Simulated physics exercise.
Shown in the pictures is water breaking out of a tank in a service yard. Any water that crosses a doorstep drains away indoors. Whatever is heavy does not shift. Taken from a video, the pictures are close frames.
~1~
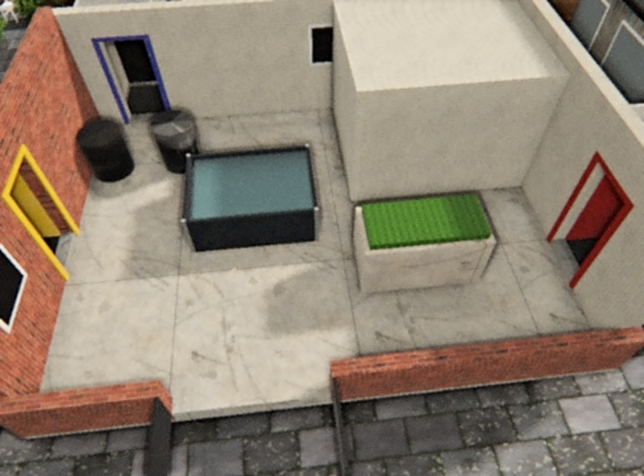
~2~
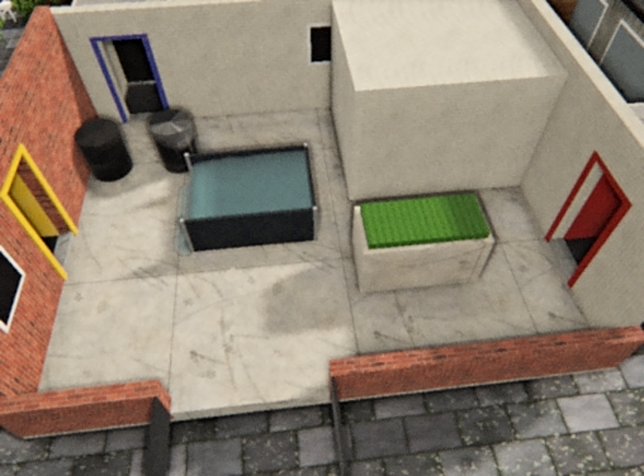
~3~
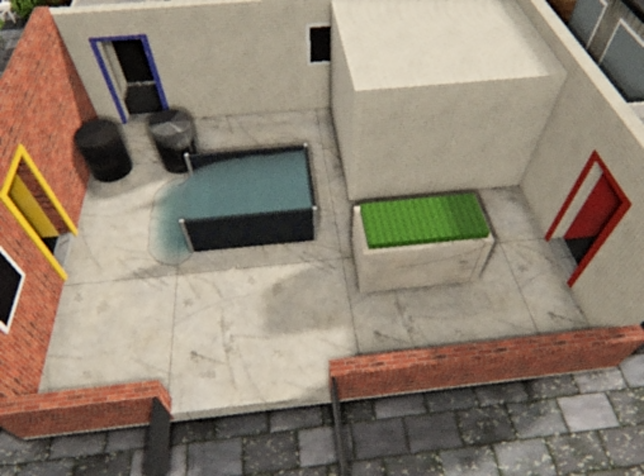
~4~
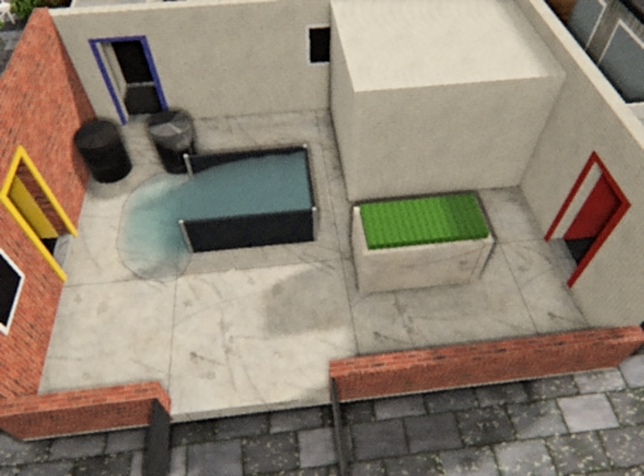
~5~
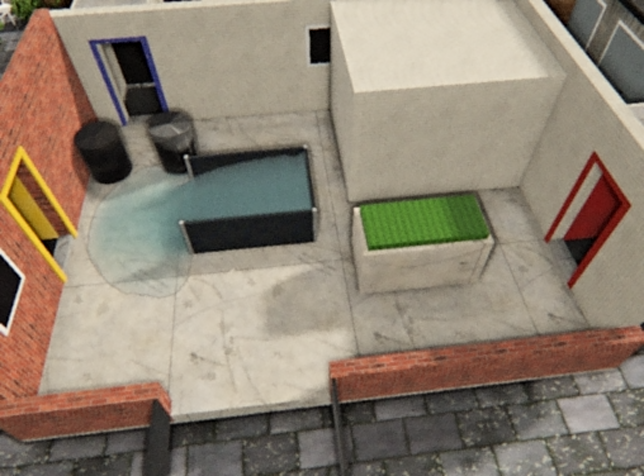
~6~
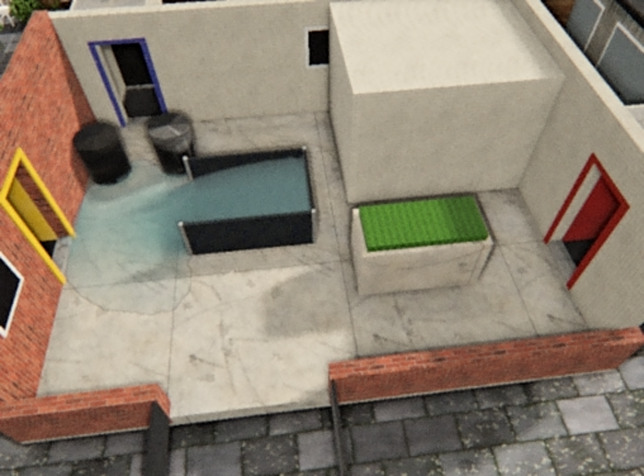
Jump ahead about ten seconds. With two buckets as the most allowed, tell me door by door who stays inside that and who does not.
Here it is: The blue door does not; the red door stays inside it; the yellow door does not.
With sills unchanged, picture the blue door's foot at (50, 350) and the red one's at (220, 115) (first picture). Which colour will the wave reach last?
It would be the red door.
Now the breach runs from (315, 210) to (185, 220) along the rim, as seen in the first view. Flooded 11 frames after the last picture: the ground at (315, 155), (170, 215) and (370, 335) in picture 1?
The first spot is spared, the second spared, the third swamped.
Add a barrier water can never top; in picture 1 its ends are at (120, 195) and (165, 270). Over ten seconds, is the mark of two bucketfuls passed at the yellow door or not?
Result - the yellow remains within bounds.
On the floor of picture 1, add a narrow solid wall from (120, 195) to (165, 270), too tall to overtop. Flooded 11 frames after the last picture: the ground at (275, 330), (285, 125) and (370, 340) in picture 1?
Lab note - spot 1 inundated, spot 2 parched, spot 3 parched.
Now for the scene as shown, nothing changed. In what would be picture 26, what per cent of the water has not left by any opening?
86 %.
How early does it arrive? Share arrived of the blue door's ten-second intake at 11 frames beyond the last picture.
It would be roughly 5 percent of the ten-second total.
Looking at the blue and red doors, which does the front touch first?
Answer: The blue-painted one.
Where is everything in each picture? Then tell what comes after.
The first picture shows the tank at (250, 185) is whole and still.
In the second picture, water pours out at (193, 207) and has run to a hidden place.
In the third picture, the front is at (170, 184), out from the gap at (193, 209).
In the fourth picture, the front is at (143, 185), out from the gap at (193, 211).
In the fifth picture, water pours out at (194, 213) and has run to (92, 252).
In the sixth picture, the front is at (85, 195), out from the gap at (193, 214).
A moment on, water covers 20 % of the floor; the blue door not reached, the red door not reached, the yellow door far over two buckets in.
Next, water covers 25 % of the floor; the blue door under two buckets in, the red door not reached, the yellow door far over two buckets in.
Then, water covers 40 % of the floor; the blue door over two buckets in, the red door not reached, the yellow door far over two buckets in.
Later, water covers 80 % of the floor; the blue door far over two buckets in, the red door not reached, the yellow door far over two buckets in.
In the end, water covers 95 % of the floor; the blue door far over two buckets in, the red door wet at the sill, nothing in, the yellow door far over two buckets in.
